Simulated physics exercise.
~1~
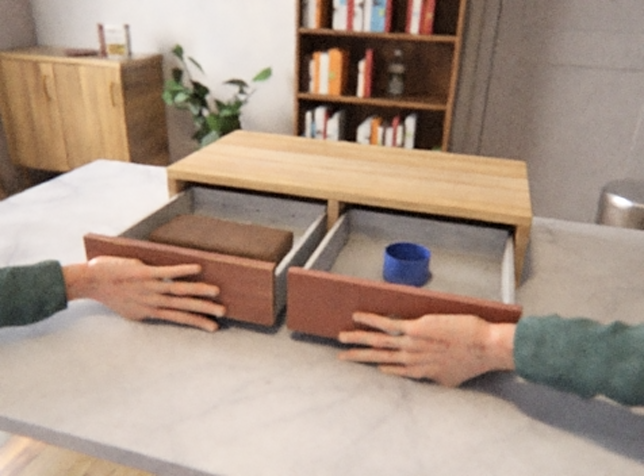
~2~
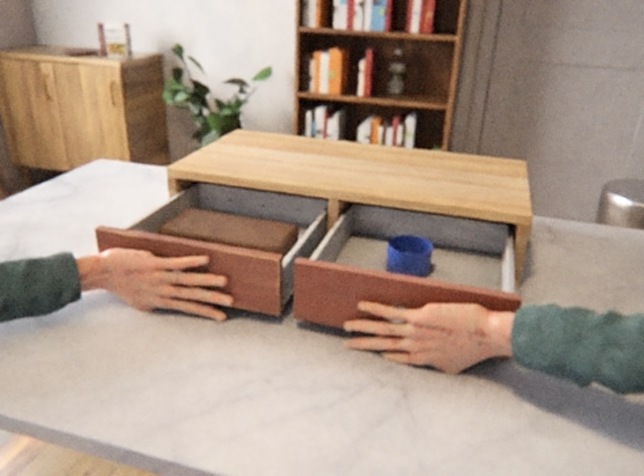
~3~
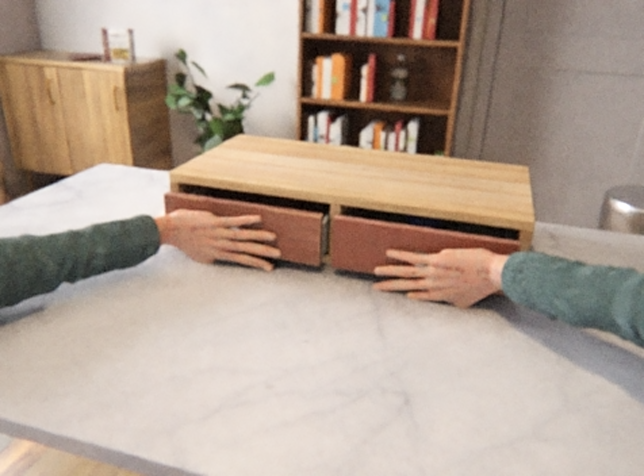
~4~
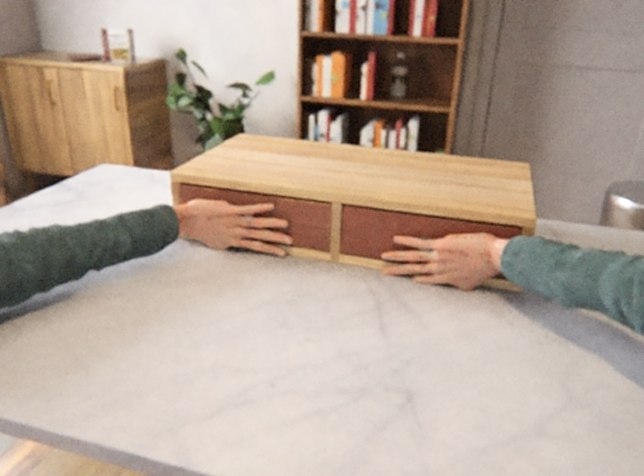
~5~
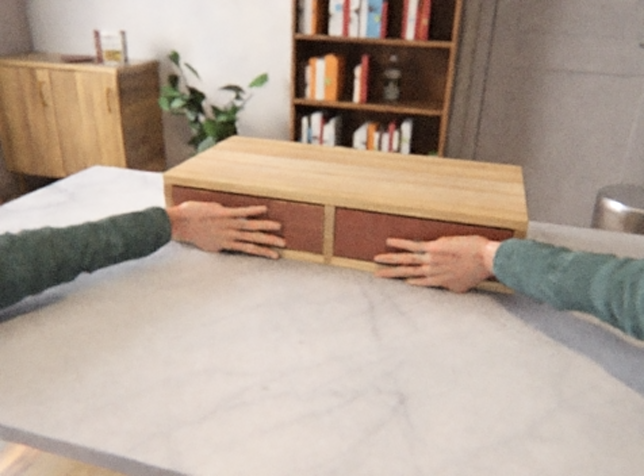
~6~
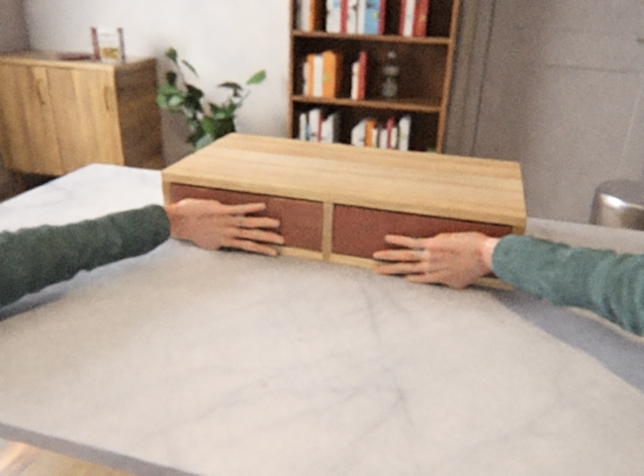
On a pale marble table in a room with a bookshelf, two hands in green sleeves pushed in a wooden chest's open drawers, the left holding a brown loaf and the right a blue beaker, until both sat fully shut, hands still resting against them.
